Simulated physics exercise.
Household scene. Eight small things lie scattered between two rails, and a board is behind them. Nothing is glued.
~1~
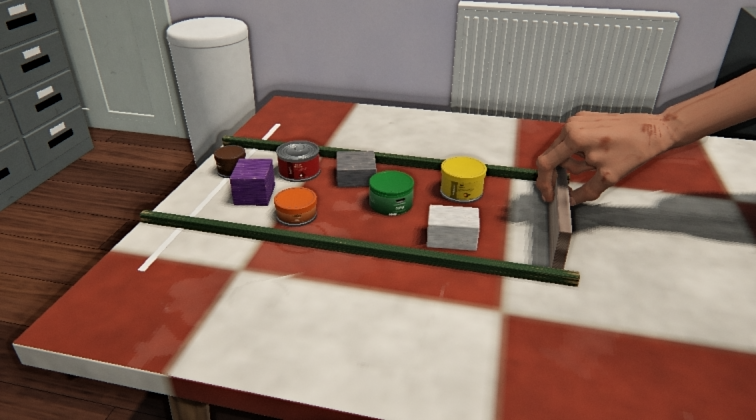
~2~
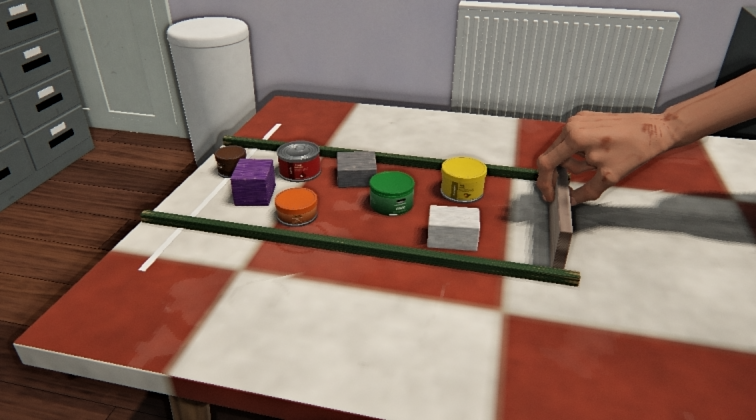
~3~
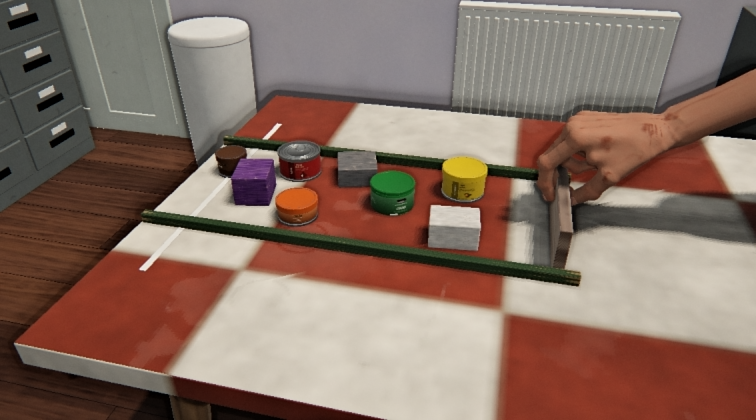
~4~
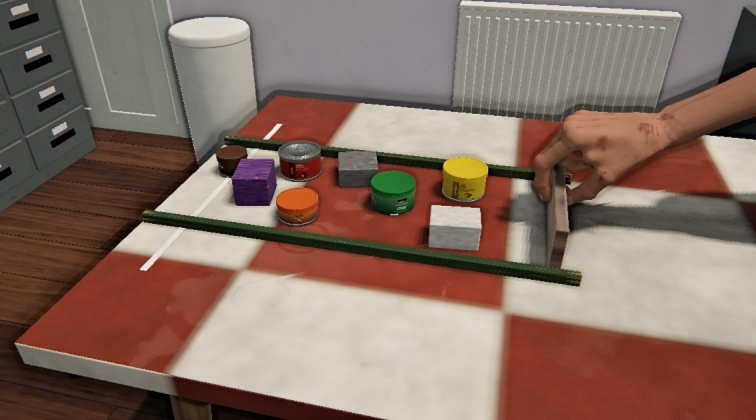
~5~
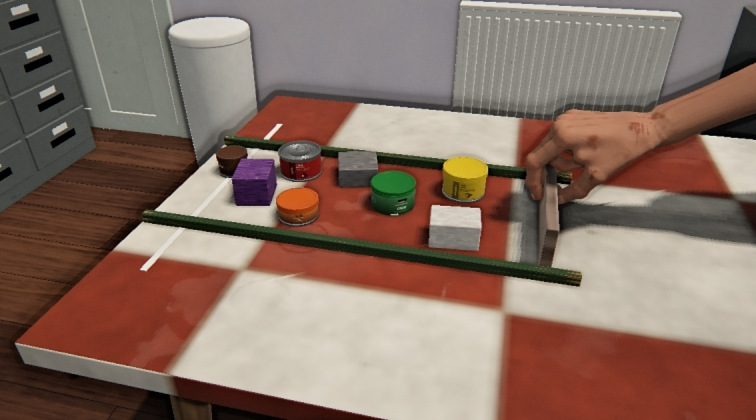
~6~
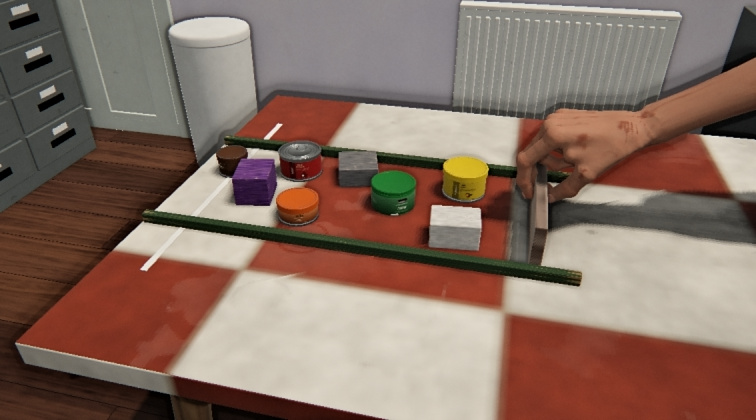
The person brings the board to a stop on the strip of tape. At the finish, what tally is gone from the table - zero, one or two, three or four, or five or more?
The tally gone is five or more.
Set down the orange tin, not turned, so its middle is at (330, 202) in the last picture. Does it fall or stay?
That one drops down.
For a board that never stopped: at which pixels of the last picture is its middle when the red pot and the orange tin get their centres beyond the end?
The middle is at (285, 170) when it's the red pot, and at (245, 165) when it's the orange tin.
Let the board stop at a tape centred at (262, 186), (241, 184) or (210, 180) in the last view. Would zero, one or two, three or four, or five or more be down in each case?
In order of the three spots, it's one to two, then three to four, then five or over.
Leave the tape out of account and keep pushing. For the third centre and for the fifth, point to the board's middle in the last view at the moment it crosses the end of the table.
Roughly (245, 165) and then roughly (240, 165).
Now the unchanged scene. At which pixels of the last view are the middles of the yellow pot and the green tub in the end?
Yellow pot at about (224, 150), green tub at about (206, 170).
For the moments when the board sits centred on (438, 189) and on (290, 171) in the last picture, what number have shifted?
First 2 and then 8.
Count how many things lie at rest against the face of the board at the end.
Contact count: 3.
Soon after, none off yet; brown tin at rest near (233, 162); purple block at rest near (255, 182); red pot at rest near (301, 161).
After that, none off yet; brown tin displaced about its own width near (207, 163); purple block displaced a little near (238, 175); red pot displaced about its own width near (241, 152).
In the end, the number that fall off is five or more; gone, grey block, orange tin, red pot, purple block and brown tin.
